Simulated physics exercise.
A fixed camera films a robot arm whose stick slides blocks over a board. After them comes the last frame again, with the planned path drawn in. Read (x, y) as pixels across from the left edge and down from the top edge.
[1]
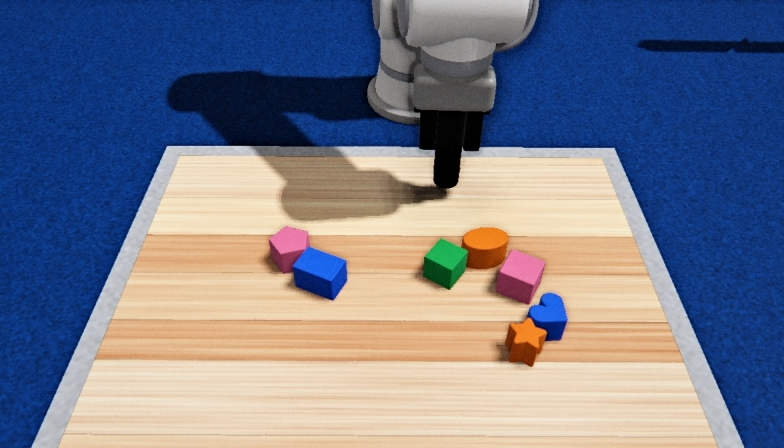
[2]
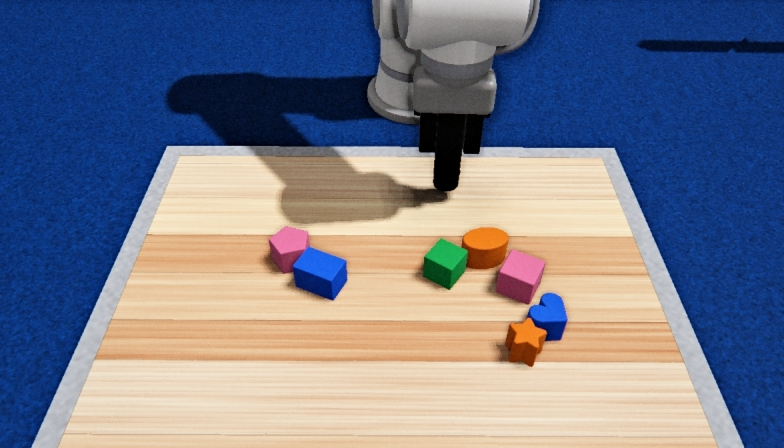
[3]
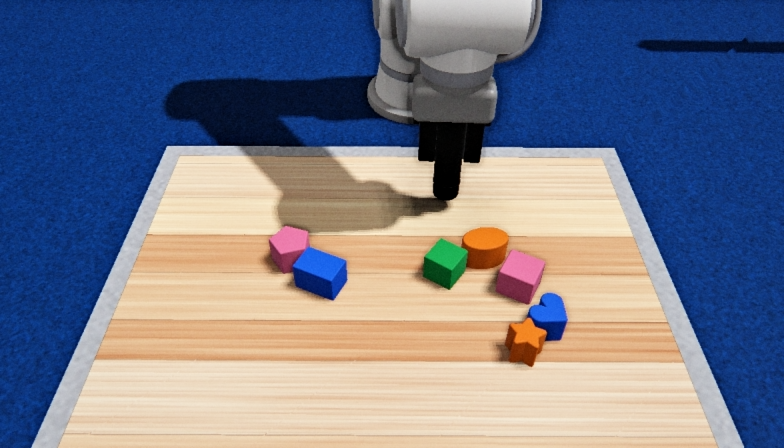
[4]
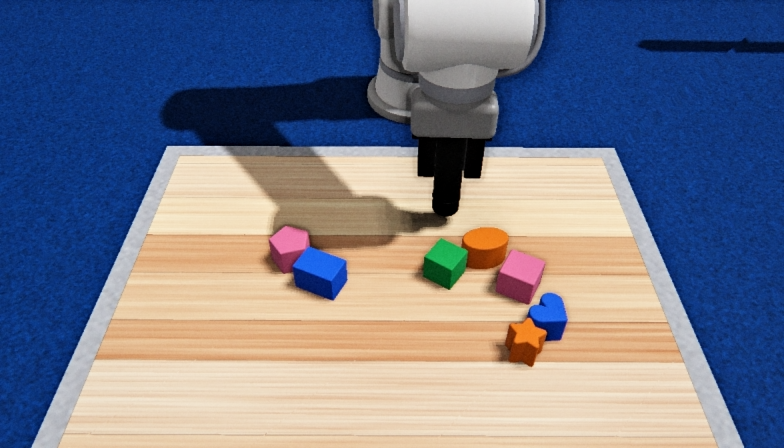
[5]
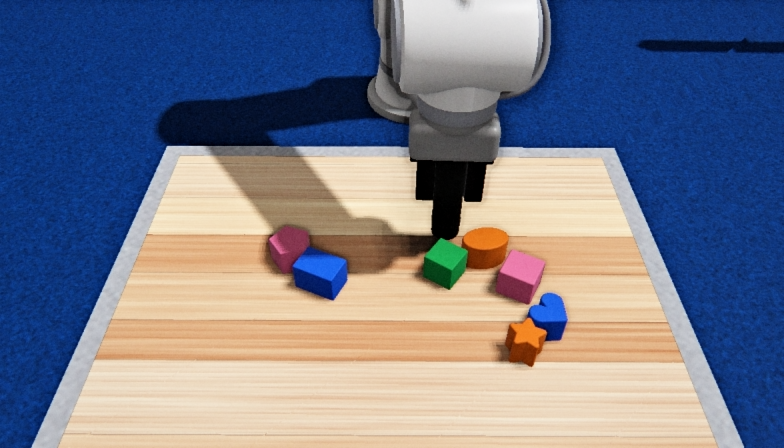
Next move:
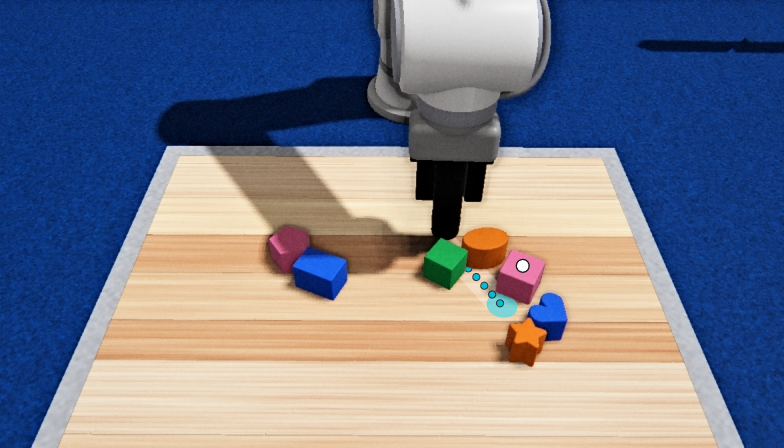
The robot arm moves its black tip down the board toward the still green block.
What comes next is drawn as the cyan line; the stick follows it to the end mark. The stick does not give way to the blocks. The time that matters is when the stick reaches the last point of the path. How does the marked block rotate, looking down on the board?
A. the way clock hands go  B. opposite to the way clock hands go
A: The way clock hands go.
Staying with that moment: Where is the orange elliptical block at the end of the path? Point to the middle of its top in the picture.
About (510, 248).
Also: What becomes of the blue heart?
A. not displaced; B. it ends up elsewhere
Correct choice: A.
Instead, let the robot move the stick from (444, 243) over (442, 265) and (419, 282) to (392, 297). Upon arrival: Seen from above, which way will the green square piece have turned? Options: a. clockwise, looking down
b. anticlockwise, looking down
Answer: B.
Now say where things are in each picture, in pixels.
In the first frame, stick tip at (446, 181); block tops, green square piece at (446, 253); orange elliptical block at (486, 237); pink square piece at (523, 266); blue heart at (550, 308).
In the second frame, stick at (446, 184); blocks unchanged.
In the third frame, stick at (445, 193); blocks unchanged.
In the fourth frame, stick at (445, 208); blocks unchanged.
In the fifth frame, stick at (445, 231); green square piece at (446, 253); orange elliptical block at (486, 237); pink square piece at (523, 266); blue heart at (550, 308).
Path on the board, in a line from (444, 243) to (502, 305); the dot is on the pink square piece.
The first path, step by step. One third of the way, stick at (464, 251); green square piece at (447, 260), turned 15° clockwise; orange elliptical block at (500, 243), turned 35° anticlockwise.
Two thirds of the way, stick at (484, 272); green square piece at (447, 262), turned 25° clockwise; orange elliptical block at (510, 248), turned 75° anticlockwise; pink square piece at (541, 271), turned 25° clockwise.
At the end, stick at (504, 294); green square piece at (447, 262), turned 25° clockwise; orange elliptical block at (510, 248), turned 75° anticlockwise; pink square piece at (542, 271), turned 25° clockwise; blue heart in place.
